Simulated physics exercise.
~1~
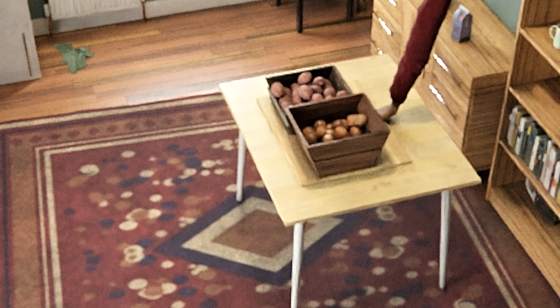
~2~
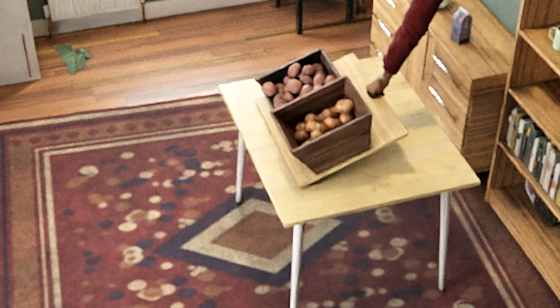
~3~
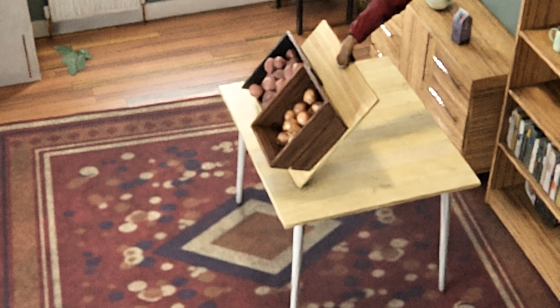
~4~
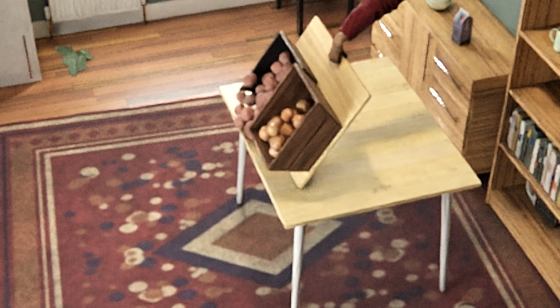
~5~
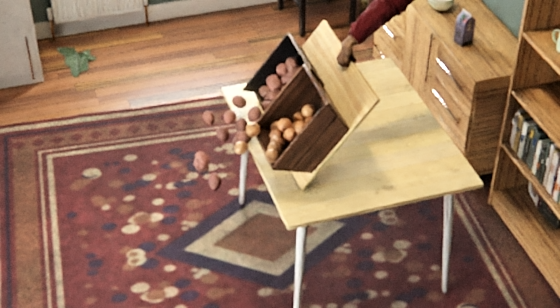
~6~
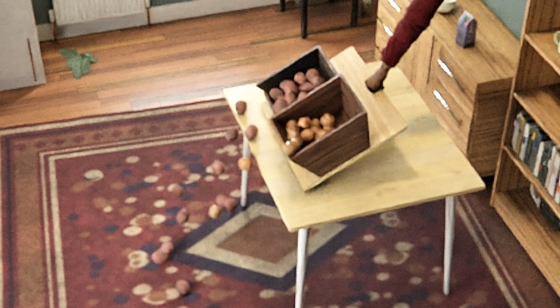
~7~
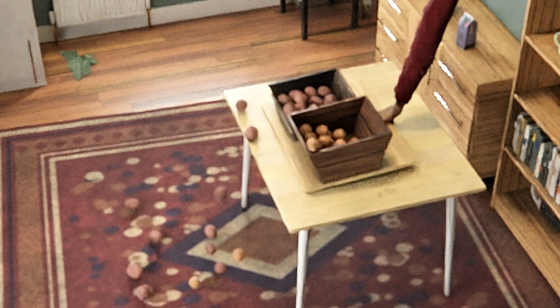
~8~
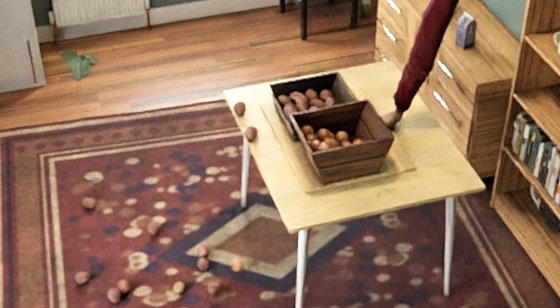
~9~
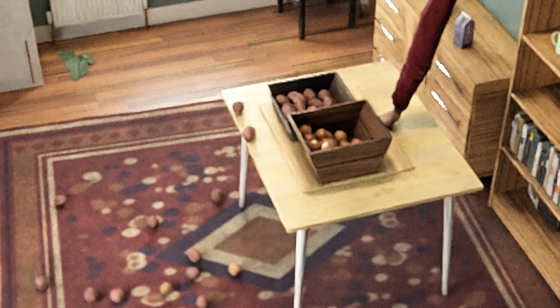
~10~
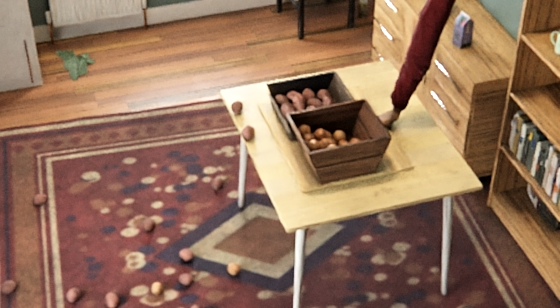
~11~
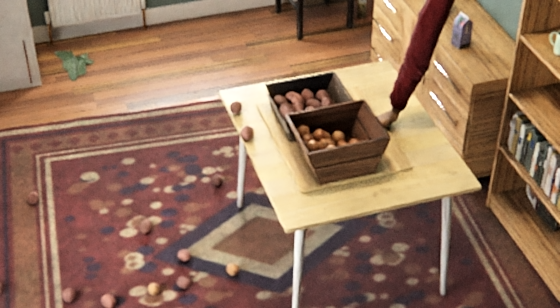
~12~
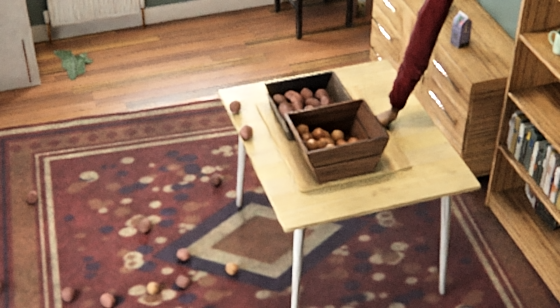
In a room with a patterned rug, a hand raised the right side of a board on a table, tipping two boxes of potatoes leftward until some tumbled out, then lowered it flat, leaving spilled ones scattered across the rug and many still boxed.
